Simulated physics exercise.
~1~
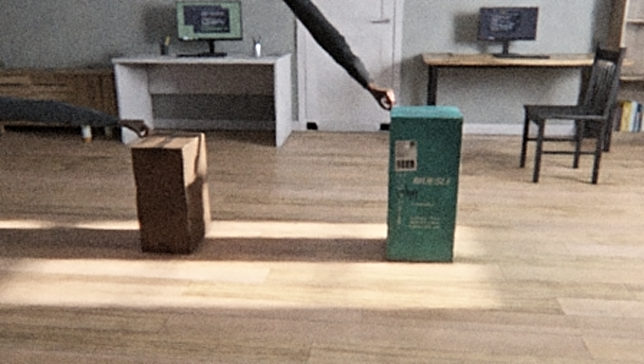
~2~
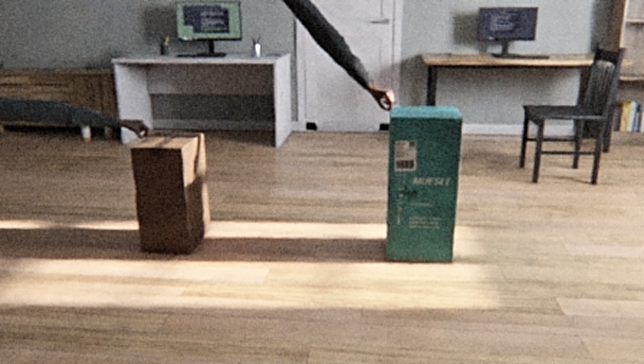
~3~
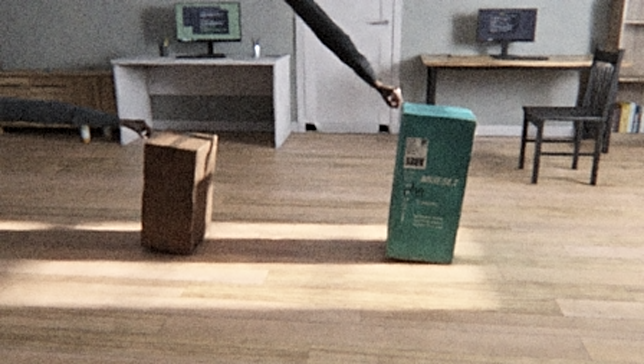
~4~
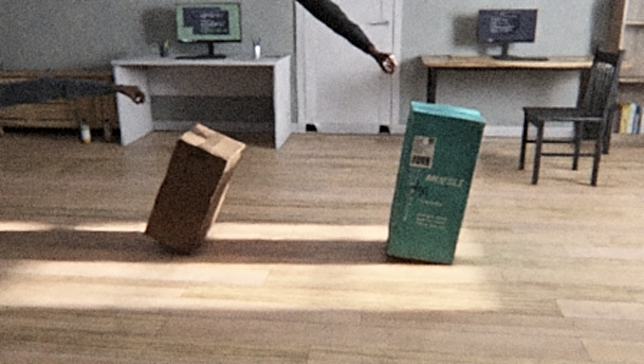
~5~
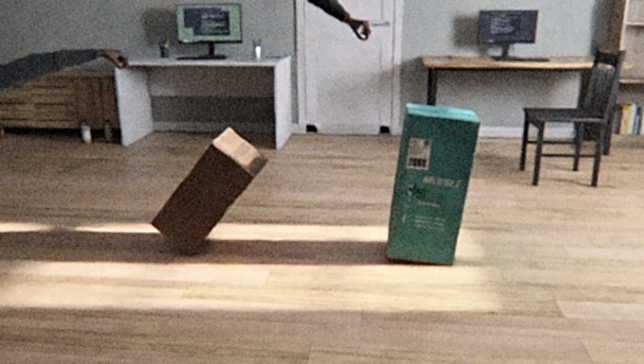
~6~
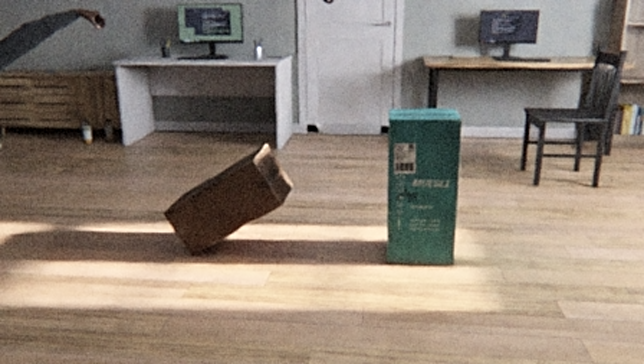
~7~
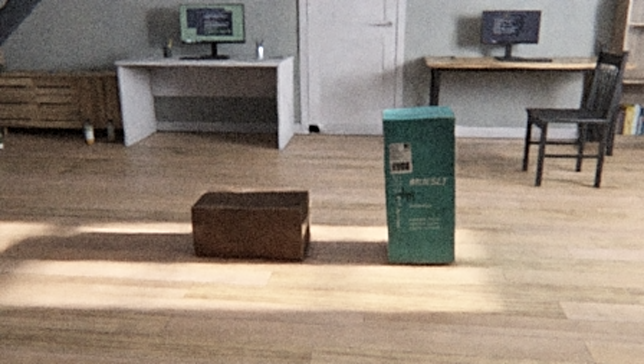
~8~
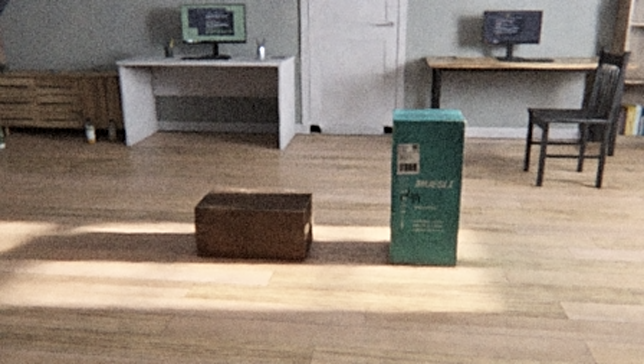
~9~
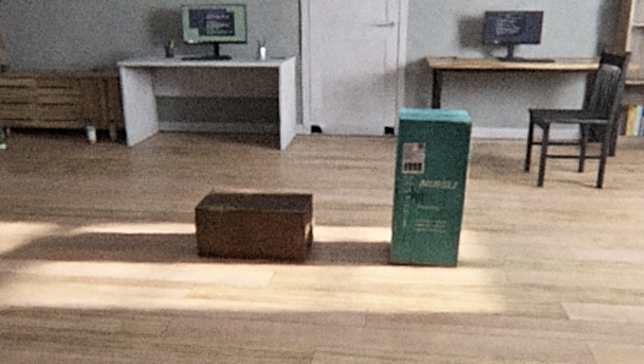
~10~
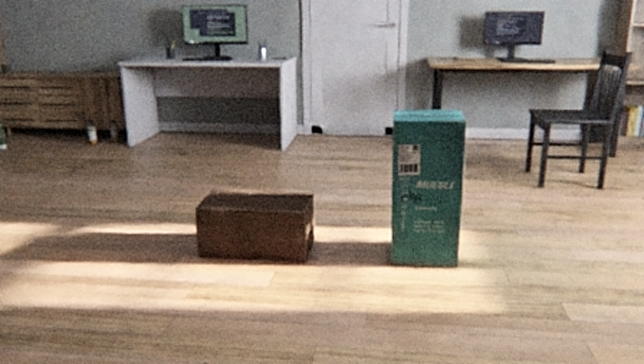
In the video, two hands tip a brown box and a turquoise parcel to the right on a wooden floor, then draw away. The brown box topples onto its side, while the parcel leans slightly, rocks back and stays standing upright.
